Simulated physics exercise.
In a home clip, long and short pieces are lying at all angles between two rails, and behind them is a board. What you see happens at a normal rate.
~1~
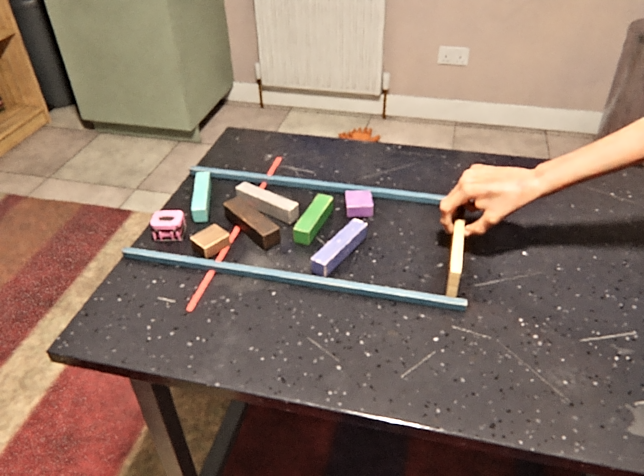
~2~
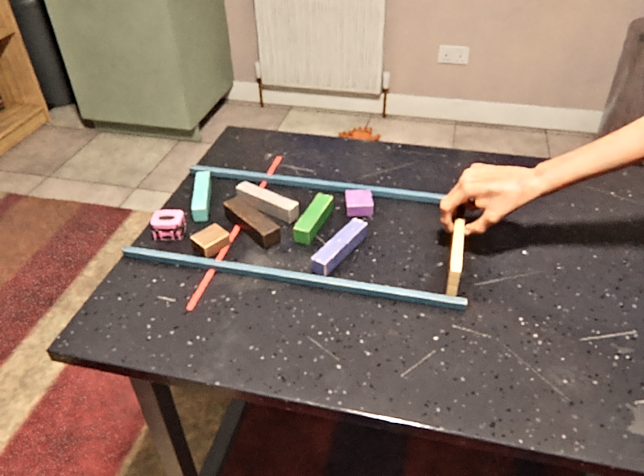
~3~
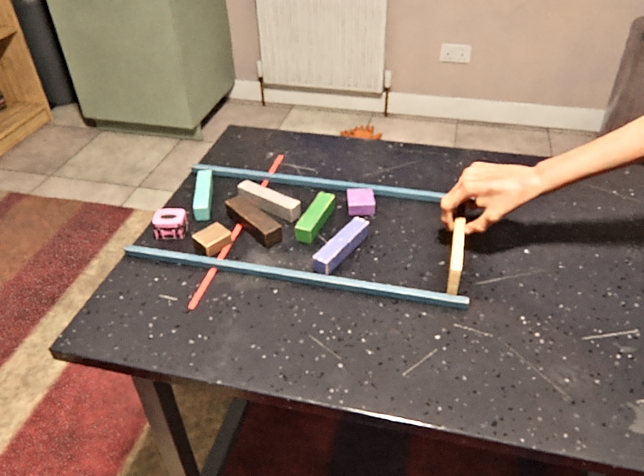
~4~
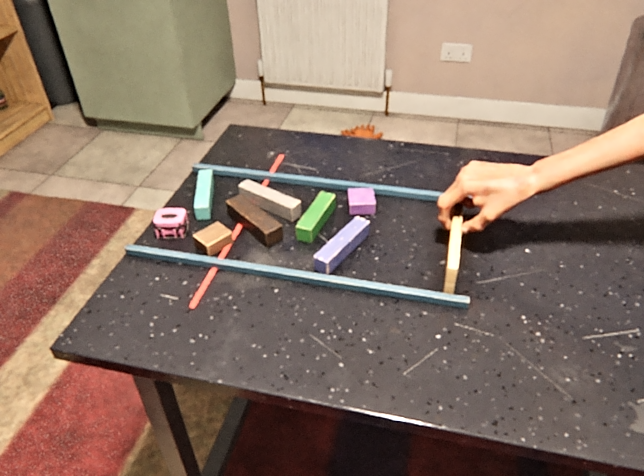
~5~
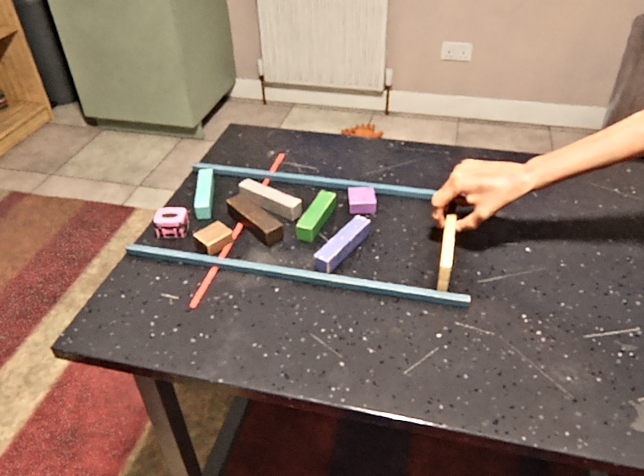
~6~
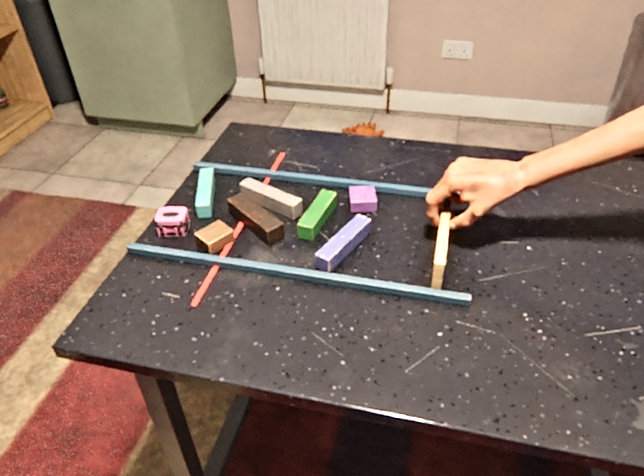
A hand held a small wooden board upright between two blue rails on a dark speckled table, then slid it slightly left toward the scattered colored blocks, which stayed where they were.
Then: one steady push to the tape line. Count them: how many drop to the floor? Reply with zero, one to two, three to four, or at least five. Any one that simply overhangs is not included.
It comes to zero.
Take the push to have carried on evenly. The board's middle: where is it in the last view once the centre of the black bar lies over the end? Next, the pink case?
Roughly at (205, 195) and roughly at (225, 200).
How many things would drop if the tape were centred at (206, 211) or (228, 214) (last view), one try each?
Taking the two tries in order, the numbers are 3 and 1.
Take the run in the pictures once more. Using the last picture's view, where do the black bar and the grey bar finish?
Approximately (194, 217) for one, approximately (212, 185) for the other.
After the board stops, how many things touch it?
At rest, 2 are in contact.
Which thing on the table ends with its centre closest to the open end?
Turquoise bar.
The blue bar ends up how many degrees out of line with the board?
It sits some 0° out of line.
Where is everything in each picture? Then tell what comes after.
In the first picture, pink case (169, 226); turquoise bar (202, 196); brown block (211, 241); board (457, 235); tape (242, 221).
In the second picture, turquoise bar (202, 196); black bar (252, 222).
In the third picture, brown block (213, 240); board (458, 233).
In the fourth picture, pink case (172, 224); blue bar (343, 245).
In the fifth picture, turquoise bar (205, 193); green bar (317, 215).
In the sixth picture, pink case (173, 222); turquoise bar (206, 192); brown block (215, 237); board (444, 228); tape (246, 216).
Soon after, none off yet; pink case at rest near (173, 222); turquoise bar at rest near (206, 192); brown block at rest near (215, 237).
At rest, the number that fall off is zero.
